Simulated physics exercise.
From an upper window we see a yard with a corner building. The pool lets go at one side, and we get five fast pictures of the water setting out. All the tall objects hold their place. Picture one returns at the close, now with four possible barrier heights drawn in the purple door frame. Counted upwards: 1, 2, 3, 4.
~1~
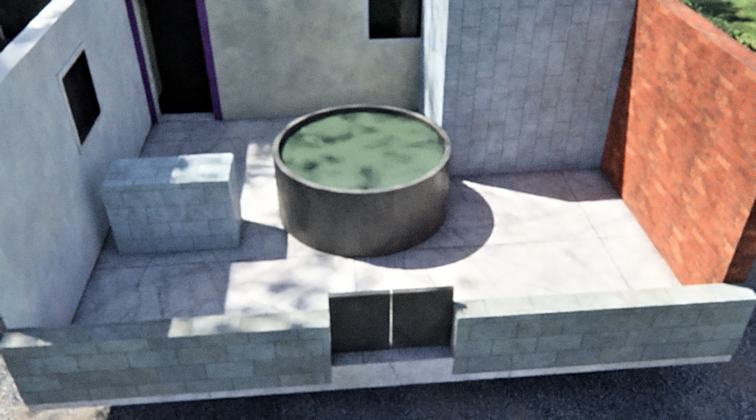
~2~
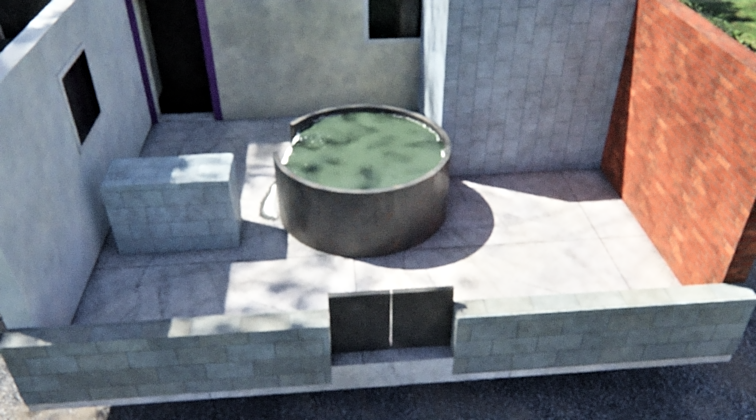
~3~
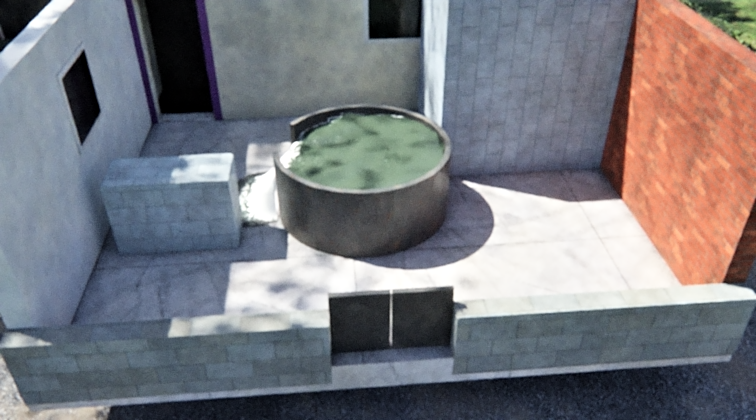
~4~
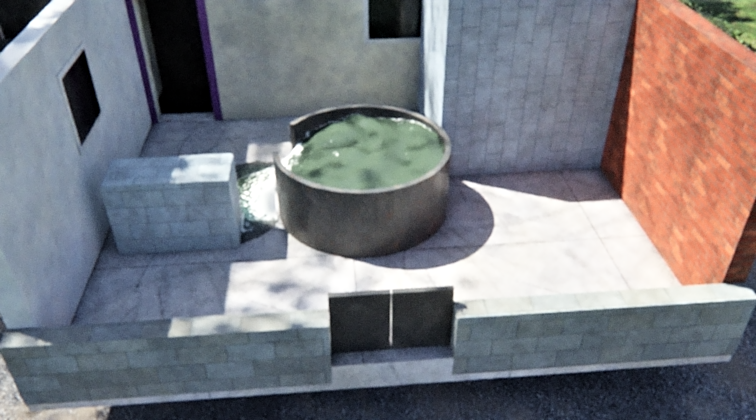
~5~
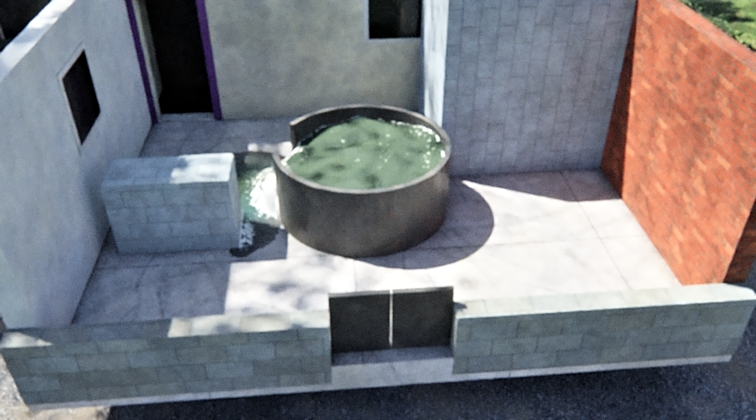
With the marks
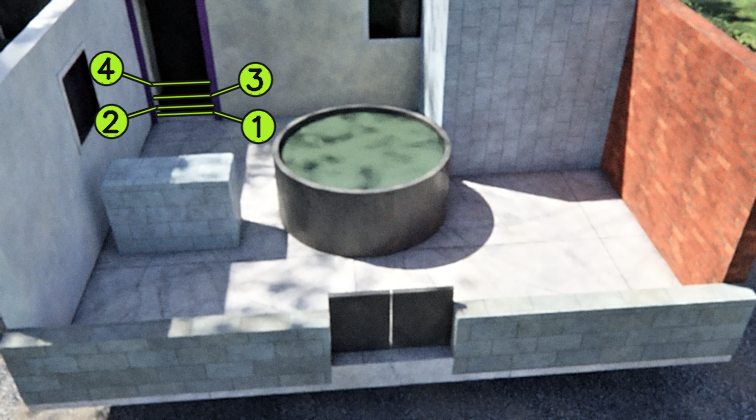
At first, green water lies still in a round, dark-walled pool in a walled yard, with a pale block to its left and a shut gate in front. Then a gap shows in the pool's left rim, and foaming water pours out, spreading over the paving beside the block as the surface ripples.
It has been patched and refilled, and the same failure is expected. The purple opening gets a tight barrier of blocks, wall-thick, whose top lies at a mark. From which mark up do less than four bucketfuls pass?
I would pick height 3.
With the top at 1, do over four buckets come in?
Yes.
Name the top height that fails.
It is 2.
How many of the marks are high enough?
Two.
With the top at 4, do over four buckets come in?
No, not at all.
In lime, 1 at (186, 113); 2 at (184, 106); 3 at (182, 96); 4 at (180, 83); from the bottom up 1, 2, 3, 4.
Choosing 1, dozens of bucketfuls pour in.
Choosing 2, about 13 bucketfuls get in.
Choosing 3, a bucket or two gets in.
Choosing 4, nothing gets over.
